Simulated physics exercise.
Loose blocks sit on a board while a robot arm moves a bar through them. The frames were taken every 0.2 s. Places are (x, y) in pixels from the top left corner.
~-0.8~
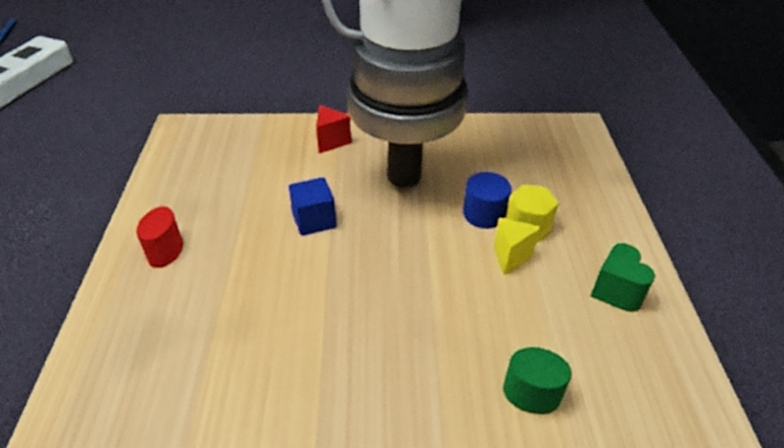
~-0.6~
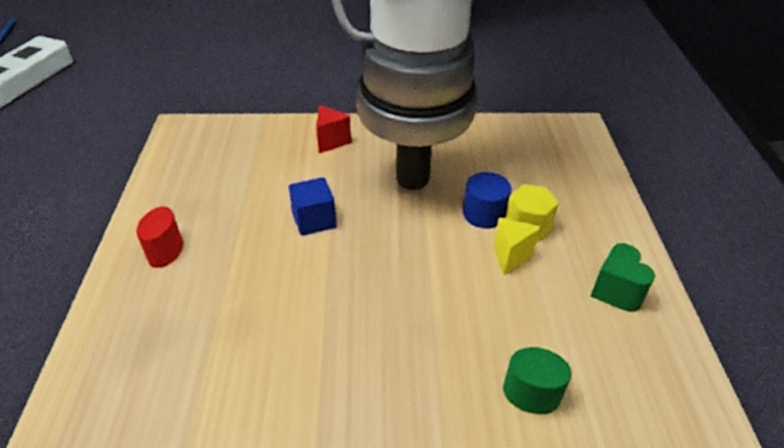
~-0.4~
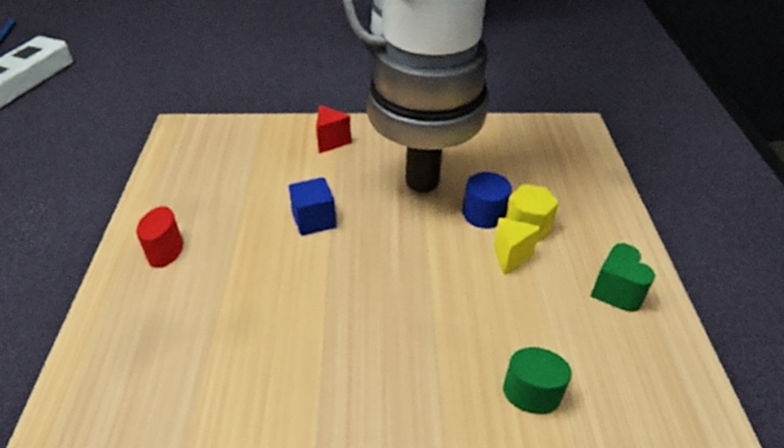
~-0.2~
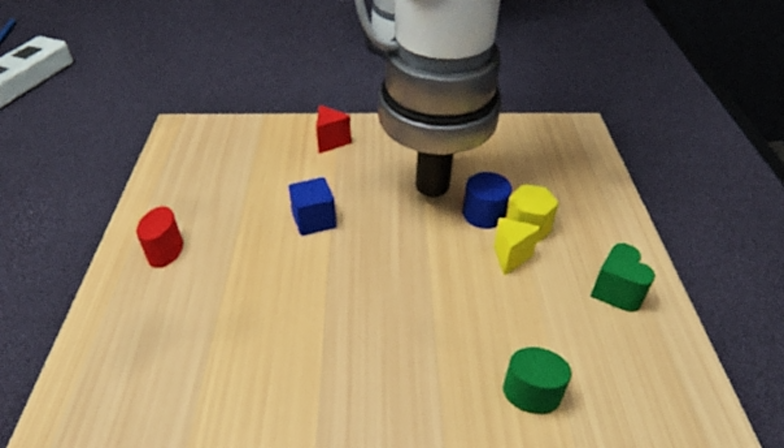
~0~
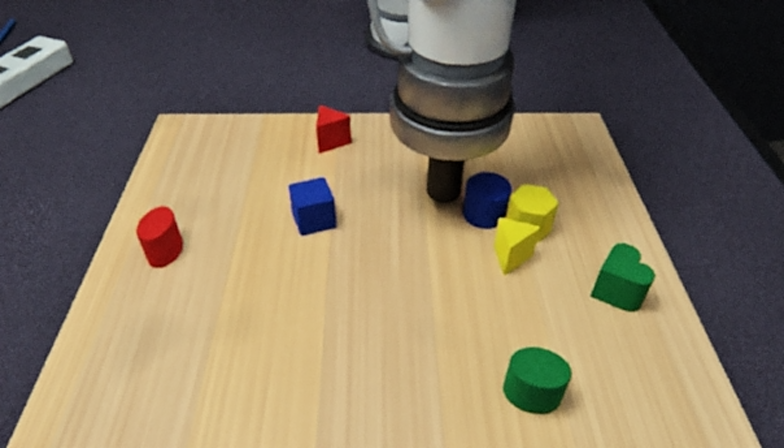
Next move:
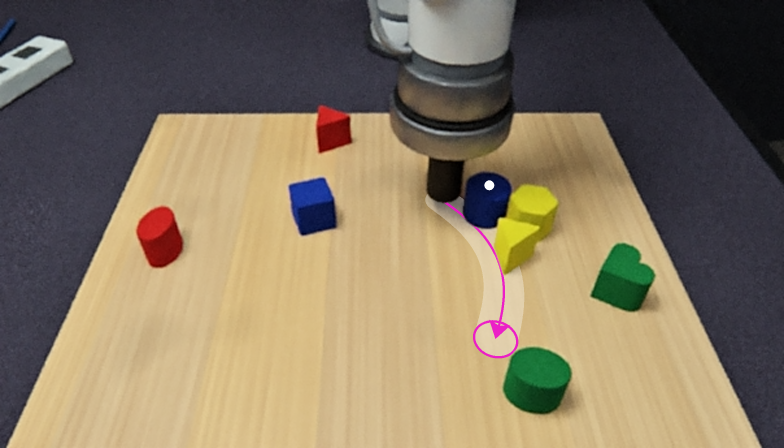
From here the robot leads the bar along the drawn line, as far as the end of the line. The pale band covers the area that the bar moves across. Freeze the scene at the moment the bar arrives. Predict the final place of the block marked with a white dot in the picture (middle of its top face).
In the picture, it is at (541, 218).
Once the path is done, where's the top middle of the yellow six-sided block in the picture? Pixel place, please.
The yellow six-sided block ends near (581, 205).
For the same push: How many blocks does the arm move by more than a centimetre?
I'd say three or more blocks get moved.
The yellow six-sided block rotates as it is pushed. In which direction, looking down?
It goes round opposite to clock hands.
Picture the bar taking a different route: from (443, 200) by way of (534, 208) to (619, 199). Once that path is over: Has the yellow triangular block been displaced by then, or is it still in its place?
Here the yellow triangular block stays on its spot.
The drawn path runs from (443, 200) through (483, 235) and (503, 283) to (496, 339); the dot is on the blue circular block.
On the path given first. One third of the way, bar at (485, 228); blue circular block at (532, 210); yellow six-sided block at (576, 206), turned 40° anticlockwise.
Two thirds of the way, bar at (505, 276); blue circular block at (541, 218); yellow triangular block at (553, 269), turned 45° anticlockwise; yellow six-sided block at (581, 205), turned 50° anticlockwise.
At the end, bar at (497, 331); blue circular block at (541, 218); yellow triangular block at (555, 272), turned 65° anticlockwise; yellow six-sided block at (581, 205), turned 50° anticlockwise; green oval block not moved.
